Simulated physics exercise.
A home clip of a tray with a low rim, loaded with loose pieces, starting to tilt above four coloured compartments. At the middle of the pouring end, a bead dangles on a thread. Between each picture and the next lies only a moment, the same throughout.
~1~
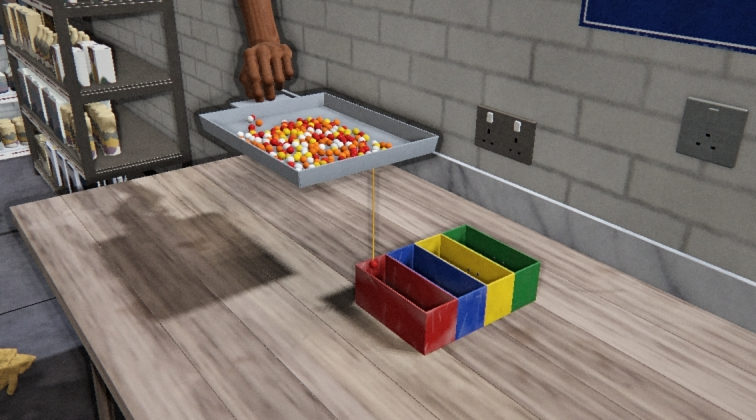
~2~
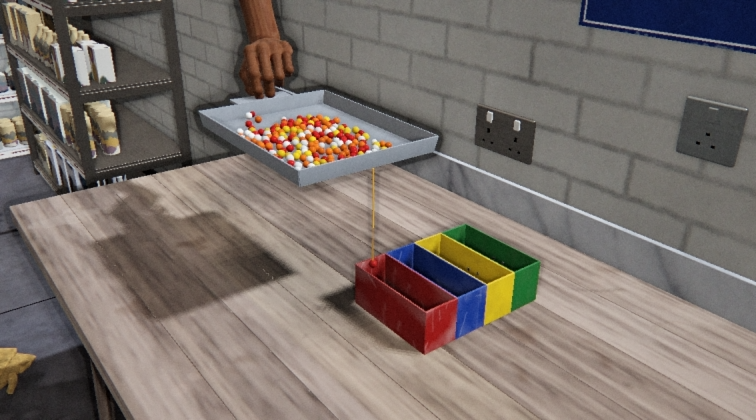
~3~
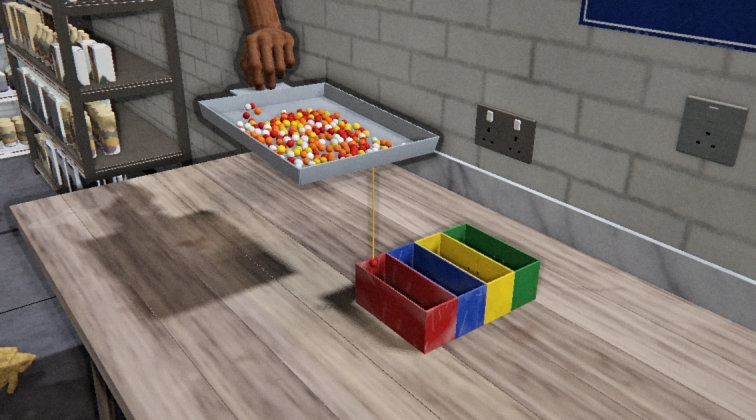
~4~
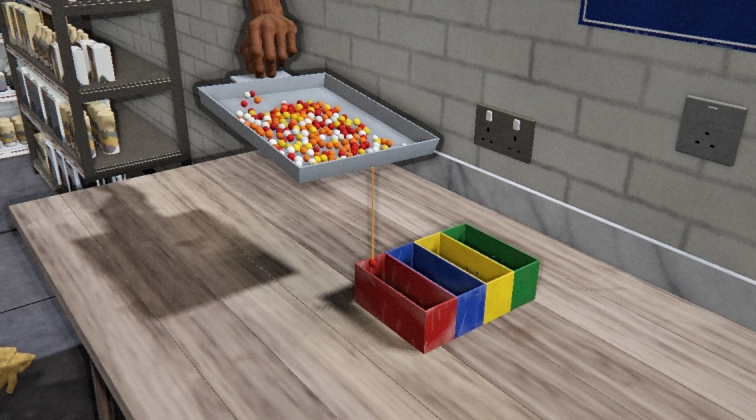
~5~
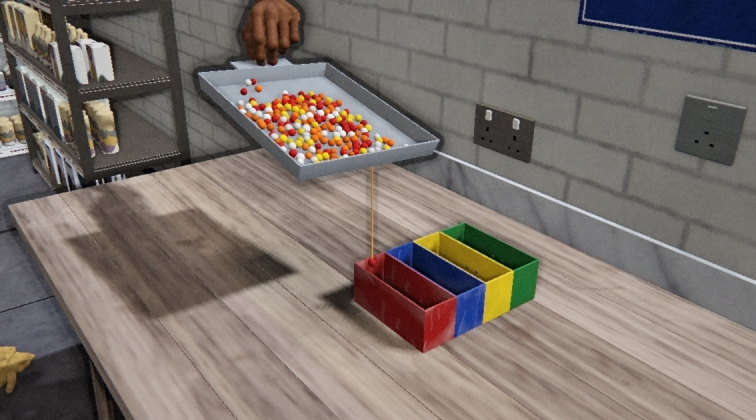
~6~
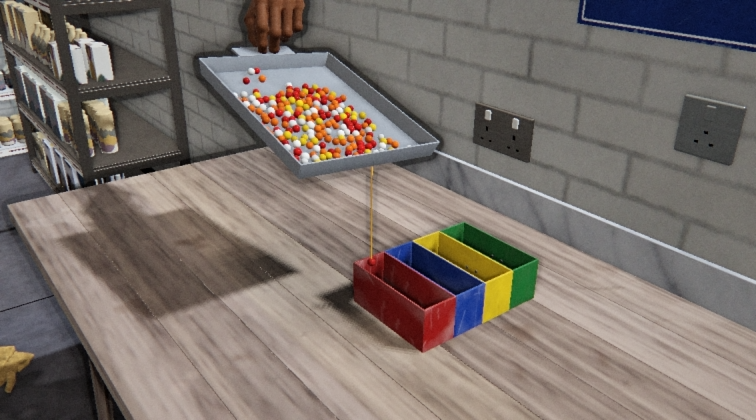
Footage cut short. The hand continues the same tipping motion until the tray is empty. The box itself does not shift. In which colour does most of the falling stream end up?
Most of the stream ends up in the blue cell.
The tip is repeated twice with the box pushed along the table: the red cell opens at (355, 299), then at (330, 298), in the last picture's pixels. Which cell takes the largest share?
For the first spot the answer is the cell in green, and for the second spot it is that green cell.
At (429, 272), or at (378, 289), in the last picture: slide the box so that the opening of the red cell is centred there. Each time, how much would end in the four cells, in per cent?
Close to 80 in a hundred, followed by close to 90 in a hundred.
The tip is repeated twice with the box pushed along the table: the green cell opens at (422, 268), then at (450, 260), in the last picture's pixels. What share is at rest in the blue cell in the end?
About 0 per cent first, then about 10 per cent.
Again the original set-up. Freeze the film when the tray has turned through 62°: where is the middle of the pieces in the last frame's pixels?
I'd mark it close to (376, 135).
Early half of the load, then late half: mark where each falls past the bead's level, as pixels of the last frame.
Starting near (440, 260), moving on to near (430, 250).
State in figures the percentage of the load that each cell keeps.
Red cell: 20 per cent; blue cell: 40 per cent; yellow cell: 30 per cent; green cell: 0 per cent.
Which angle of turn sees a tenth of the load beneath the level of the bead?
Near 80 degrees.
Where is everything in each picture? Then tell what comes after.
Corners of the pouring end (300, 170) and (434, 136), level; middle of the load (313, 142), round plastic beads; bead on its thread (373, 265); red cell (441, 323); blue cell (471, 309); yellow cell (499, 296); green cell (526, 283), in the first frame.
Corners of the pouring end (300, 169) and (434, 136), level; middle of the load (313, 140), in the second frame.
Corners of the pouring end (300, 167) and (435, 136), tipped barely, lowest at the right corner; middle of the load (313, 136), in the third frame.
Corners of the pouring end (301, 166) and (435, 138), tipped a little, lowest at the right corner; middle of the load (313, 131), in the fourth frame.
Corners of the pouring end (301, 164) and (435, 139), tipped a little, lowest at the right corner; middle of the load (315, 125), in the fifth frame.
Corners of the pouring end (302, 162) and (435, 141), tipped clearly, lowest at the right corner; middle of the load (319, 122), almost all on the move; red cell (439, 320); blue cell (469, 306); yellow cell (497, 293); green cell (524, 281), in the sixth frame.
Just after the last frame, tray tipped steeply; almost all on the tray; just a few in the yellow cell; just a few falling or outside the box.
A moment on, tray tipped past a quarter turn; about a tenth on the tray; roughly a quarter in the blue cell; roughly a quarter in the yellow cell; about a tenth in the red cell; just a few in the green cell; roughly a quarter falling or outside the box.
Further on, tray tipped past a quarter turn; roughly a third in the blue cell; roughly a quarter in the yellow cell; about a tenth in the red cell; just a few in the green cell; about a tenth falling or outside the box.
When it is over, tray tipped past a quarter turn; roughly a third in the blue cell; roughly a quarter in the yellow cell; about a tenth in the red cell; just a few in the green cell; about a tenth outside the box.
